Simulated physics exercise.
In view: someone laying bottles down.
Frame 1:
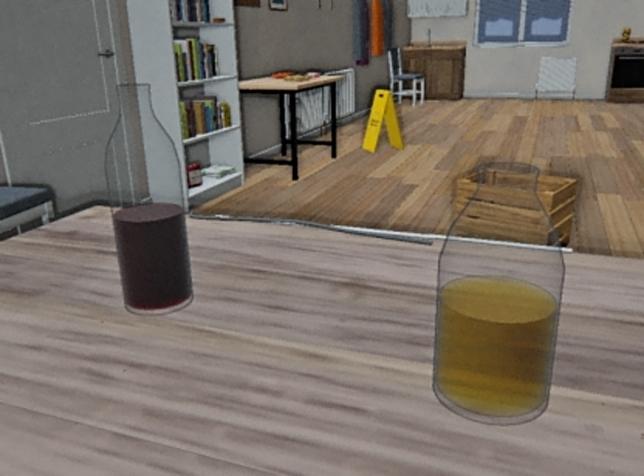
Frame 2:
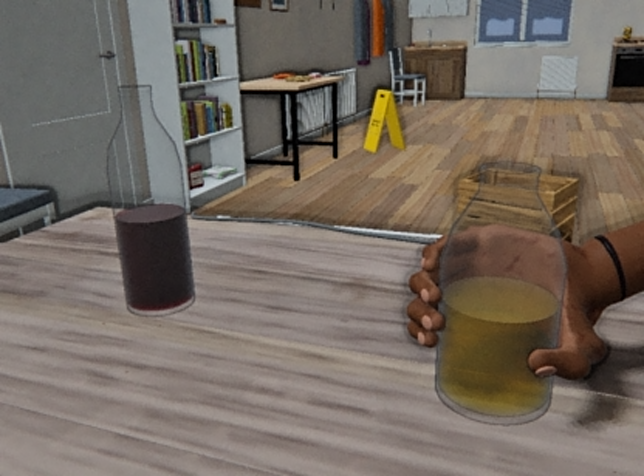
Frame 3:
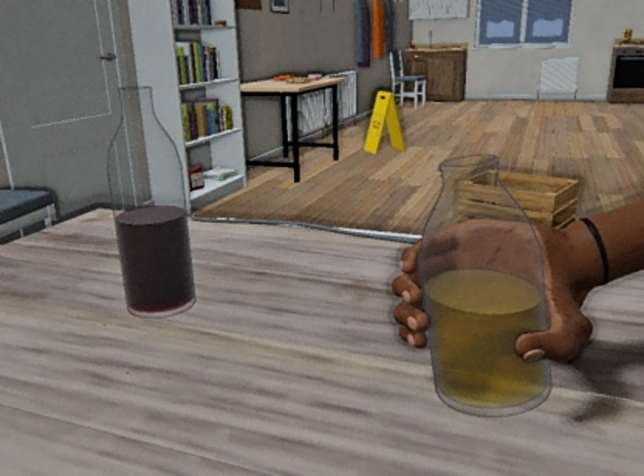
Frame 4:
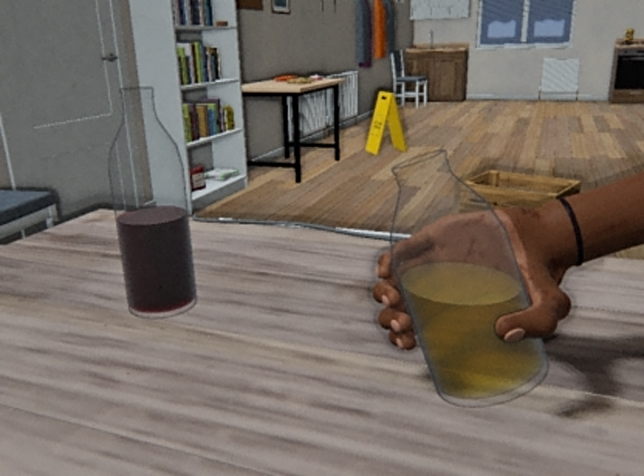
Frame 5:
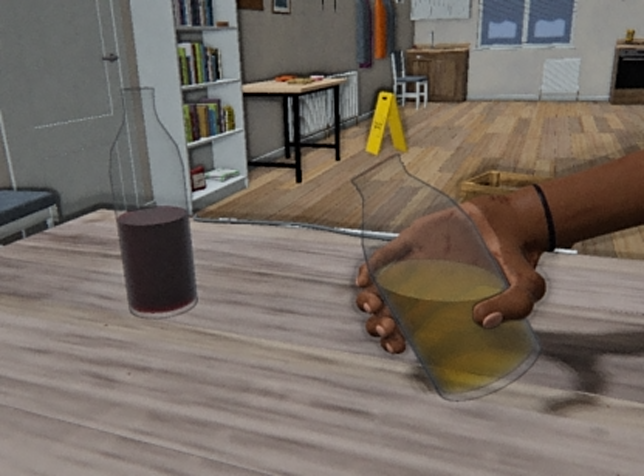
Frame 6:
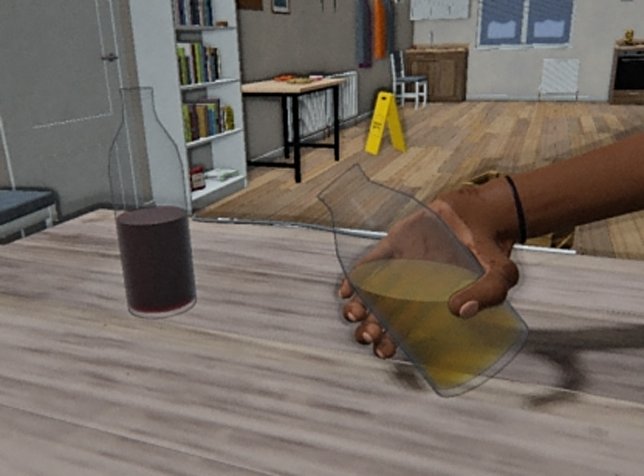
The clip shows two open clear bottles upright on a wooden table, one holding dark red liquid and one yellow; a hand grips the right bottle and steadily tilts it leftward while the left bottle stays still.
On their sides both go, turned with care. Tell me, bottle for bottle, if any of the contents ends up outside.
Left - contents end up outside, right - contents end up outside.
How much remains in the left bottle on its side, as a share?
It should hold on to roughly 55 per cent of its contents.
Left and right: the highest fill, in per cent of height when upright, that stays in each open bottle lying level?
Around 24 percent for the first, 20 percent for the second.
Next, the right bottle is nearly down; right bottle, dry at the neck.
After that, the right bottle lies flat; right bottle, some has come out.
Finally, both lie flat; right bottle, some has come out; left bottle, some has come out.
